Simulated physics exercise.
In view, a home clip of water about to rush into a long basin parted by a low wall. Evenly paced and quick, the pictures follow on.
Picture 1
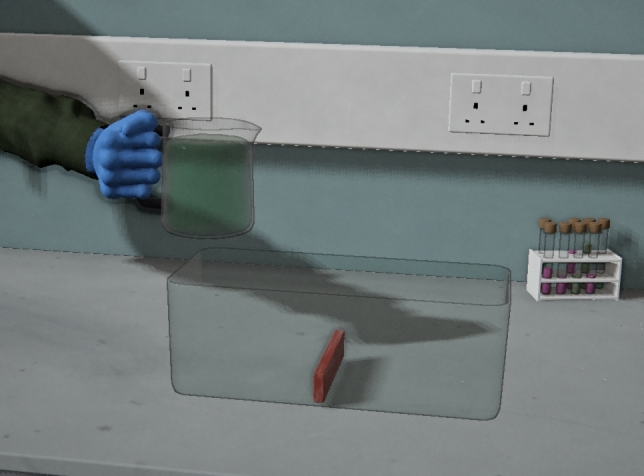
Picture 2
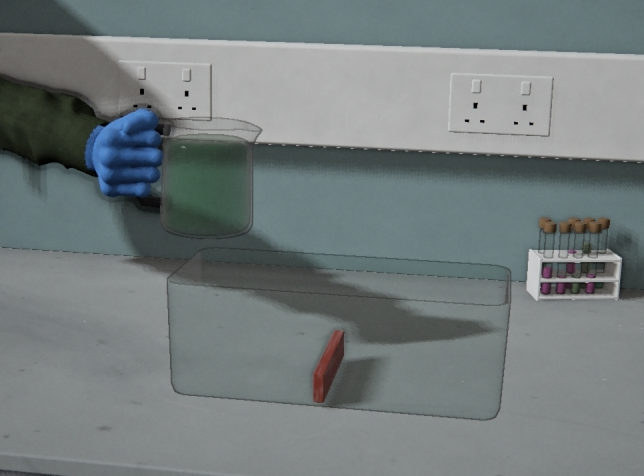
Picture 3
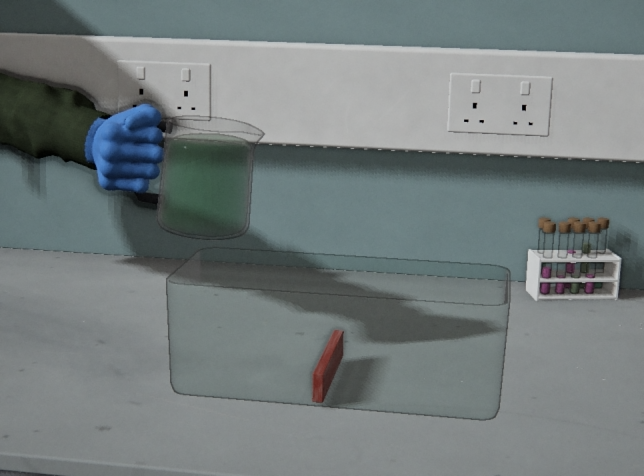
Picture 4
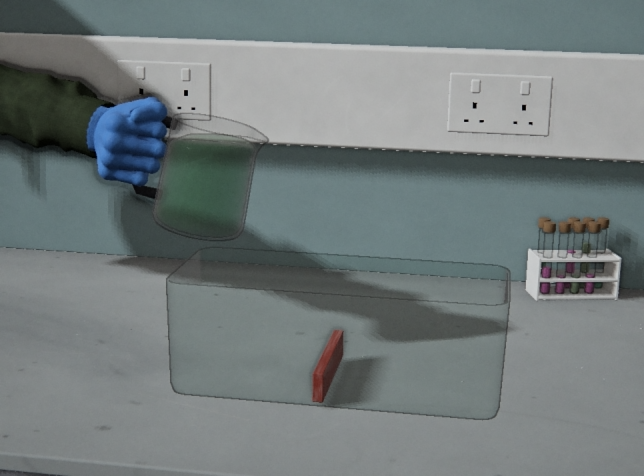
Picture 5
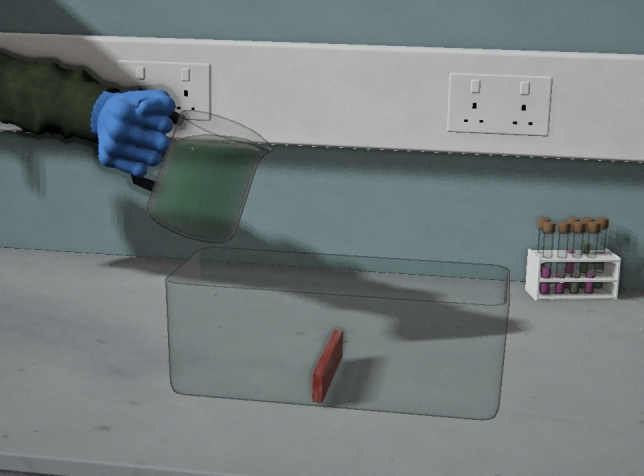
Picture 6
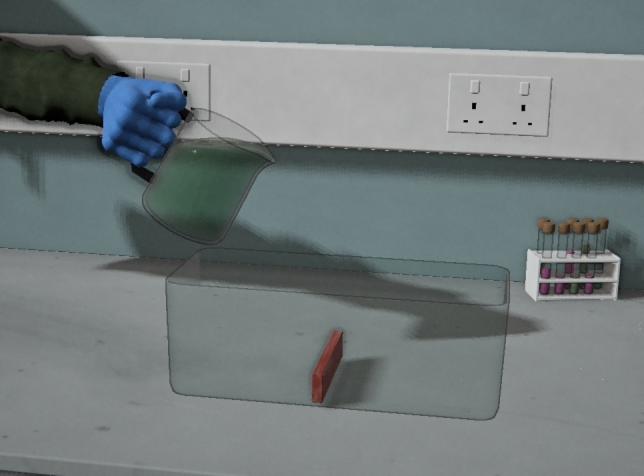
An arm in a dark green sleeve and blue glove holds a clear jug of green liquid at the left, above a long, transparent basin on a grey worktop, seen from the front and slightly above. A small red wall stands inside the basin, with white sockets behind and a rack of corked tubes at right. The hand steadily tilts the jug rightward, its shadow shifting, while the view stays almost still.
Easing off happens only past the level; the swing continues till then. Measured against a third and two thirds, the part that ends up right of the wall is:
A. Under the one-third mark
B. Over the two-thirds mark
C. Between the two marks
C.
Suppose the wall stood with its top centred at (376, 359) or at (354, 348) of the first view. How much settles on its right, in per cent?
My guess is some 10 percent the first time and some 0 percent the second.
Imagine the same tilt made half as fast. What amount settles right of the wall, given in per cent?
About 55 per cent.
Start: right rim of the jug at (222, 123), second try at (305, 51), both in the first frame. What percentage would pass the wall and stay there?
In turn 10 % and 90 %.
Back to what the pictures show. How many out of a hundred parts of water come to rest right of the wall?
Near 55 in a hundred.
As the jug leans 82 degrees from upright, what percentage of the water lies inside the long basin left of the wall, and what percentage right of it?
Left part close to 5 in a hundred, right part close to 5.
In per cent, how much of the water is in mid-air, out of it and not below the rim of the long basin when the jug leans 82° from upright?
Around 15 in a hundred.
A moment on, the jug is tipped on its side and 73 per cent is still to pour, 5 is left of the wall and 6 right of it.
Next, the jug is tipped on its side and 32 per cent is still to pour, 21 is left of the wall and 32 right of it.
Then the jug is tipped on its side and 13 per cent is still to pour, 29 is left of the wall and 54 right of it.
Later the jug is tipped on its side and 5 per cent is still to pour, 38 is left of the wall and 54 right of it.
At rest 43 per cent lies left of the wall, 55 right of it and 0 outside.
